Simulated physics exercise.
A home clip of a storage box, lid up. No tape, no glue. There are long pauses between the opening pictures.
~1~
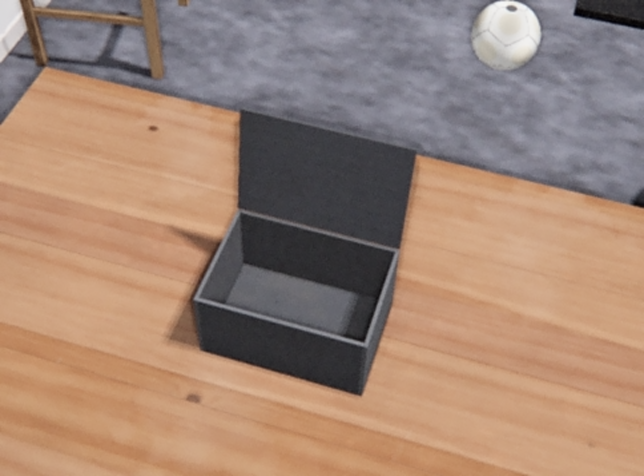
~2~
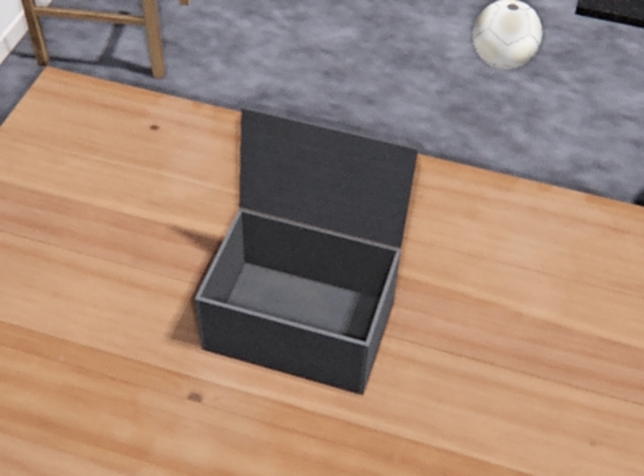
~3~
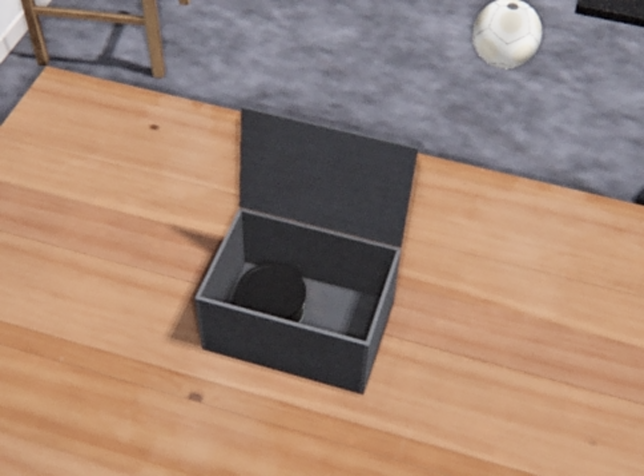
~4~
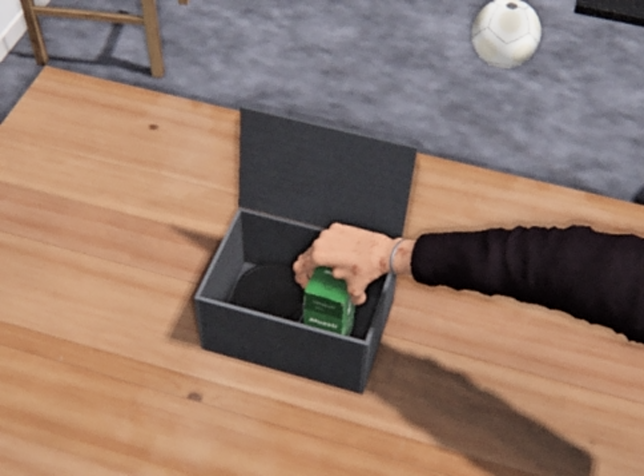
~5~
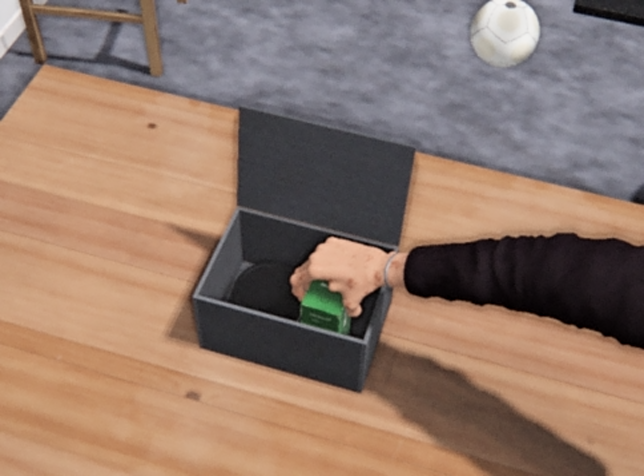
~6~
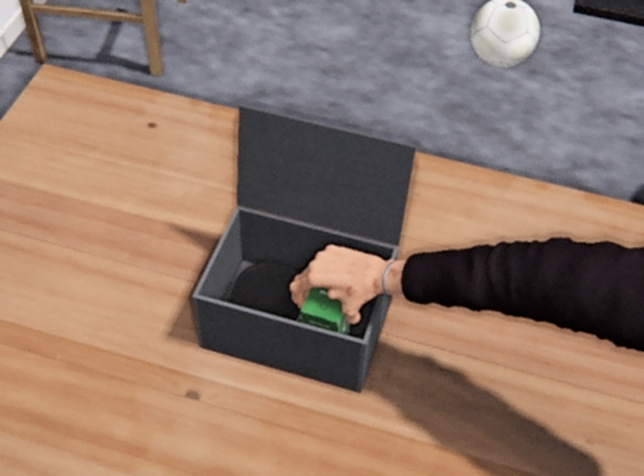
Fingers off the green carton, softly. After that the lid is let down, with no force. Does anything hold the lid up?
As it turns out, it stays ajar.
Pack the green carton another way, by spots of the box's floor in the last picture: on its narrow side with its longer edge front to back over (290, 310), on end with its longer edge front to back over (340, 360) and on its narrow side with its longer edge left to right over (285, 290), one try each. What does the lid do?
In the first case it closes; in the second case it is held up; in the third case it closes.
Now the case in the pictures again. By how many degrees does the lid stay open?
About 8°.
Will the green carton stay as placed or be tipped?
The green carton keeps its pose.
Then, 1.10 s past the last view, lid starting down.
Then, 1.60 s past the last view, lid 59° above the rim.
Then, 1.90 s past the last view, lid 38° above the rim.
Then, 2.20 s past the last view, lid 13° above the rim.
Finally, lid 7° above the rim; both still in place. Final places as the last picture's camera would see them, green carton near (326, 328).
